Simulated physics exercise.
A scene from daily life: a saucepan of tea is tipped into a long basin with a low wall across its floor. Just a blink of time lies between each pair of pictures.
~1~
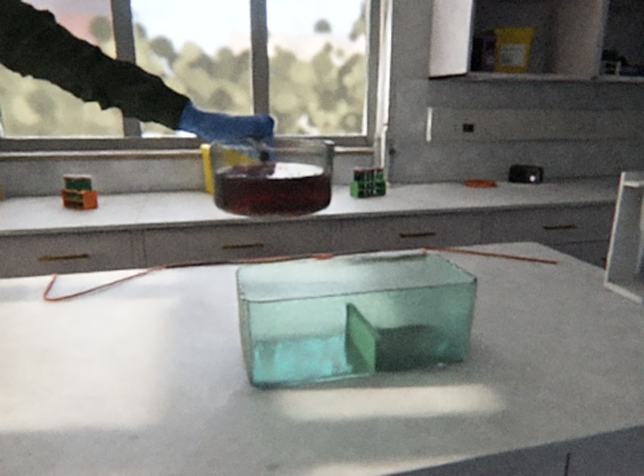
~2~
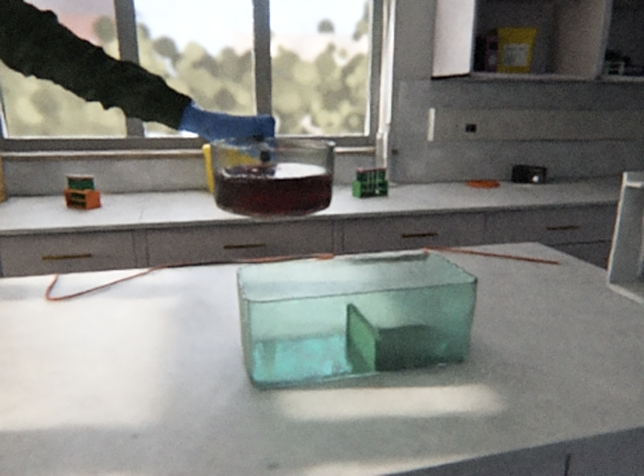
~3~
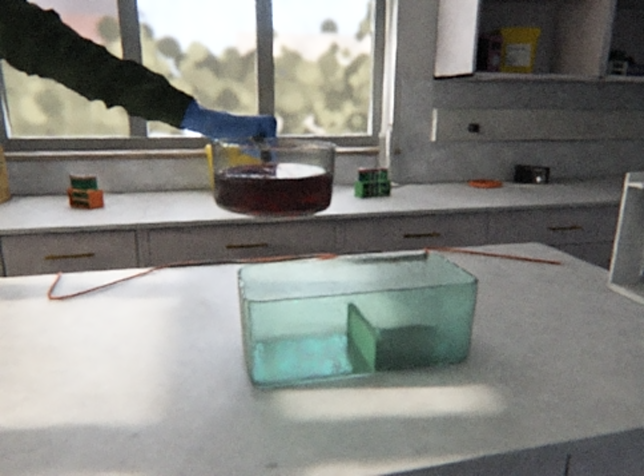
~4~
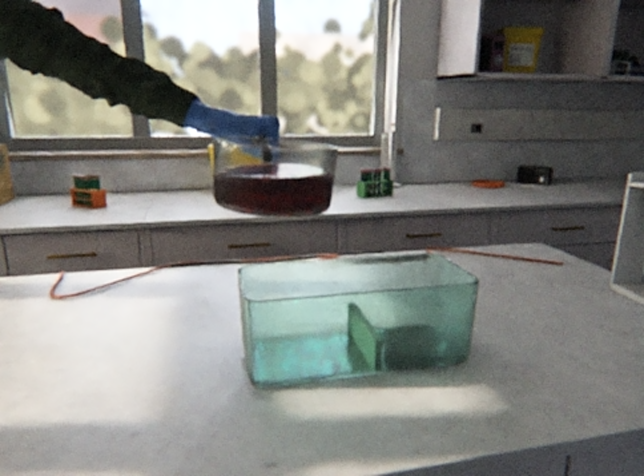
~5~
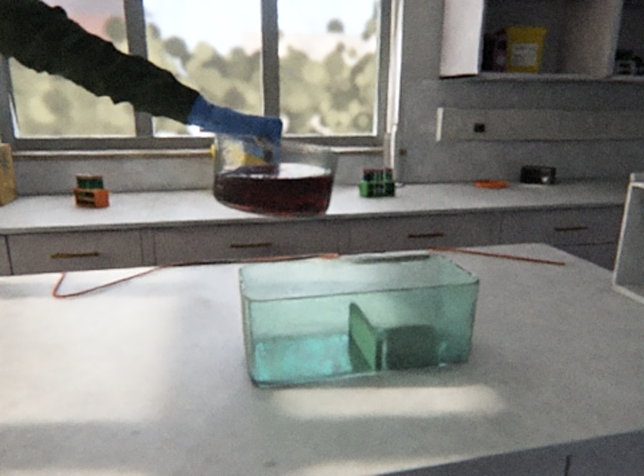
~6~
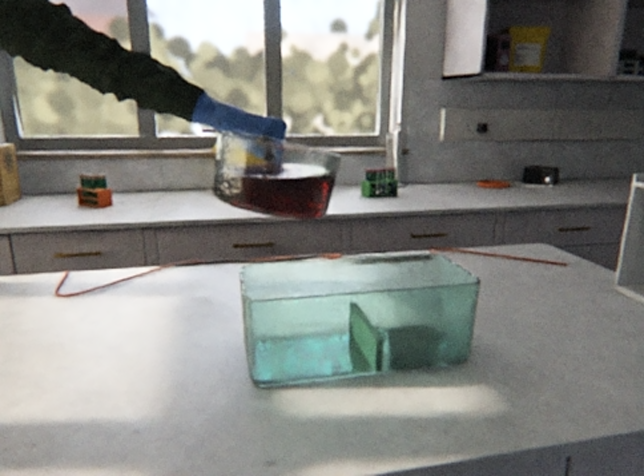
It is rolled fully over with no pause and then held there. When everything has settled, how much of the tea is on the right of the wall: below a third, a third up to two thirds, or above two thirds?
The share right of the wall falls in the middle range, one third to two thirds.
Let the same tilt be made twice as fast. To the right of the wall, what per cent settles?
Near 45 %.
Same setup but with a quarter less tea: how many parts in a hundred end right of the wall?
About 45 per cent.
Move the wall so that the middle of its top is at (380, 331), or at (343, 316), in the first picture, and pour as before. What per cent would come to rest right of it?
The first placement leaves close to 35 per cent, the second close to 85 per cent.
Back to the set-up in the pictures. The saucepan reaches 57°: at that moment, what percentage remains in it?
Still holding around 80 %, give or take.
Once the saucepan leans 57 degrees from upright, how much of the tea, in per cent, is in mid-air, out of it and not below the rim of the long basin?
Estimated at 20 per cent or so.
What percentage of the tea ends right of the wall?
60 %.
A moment on, the saucepan is tipped part way and 78 per cent is still to pour, 1 is left of the wall and 2 right of it.
Next, the saucepan is tipped on its side and 22 per cent is still to pour, 11 is left of the wall and 53 right of it.
Then the saucepan is tipped on its side and 3 per cent is still to pour, 35 is left of the wall and 60 right of it.
Later the saucepan is tipped on its side and 0 per cent is still to pour, 39 is left of the wall and 60 right of it.
At rest 39 per cent lies left of the wall, 60 right of it and 1 outside.
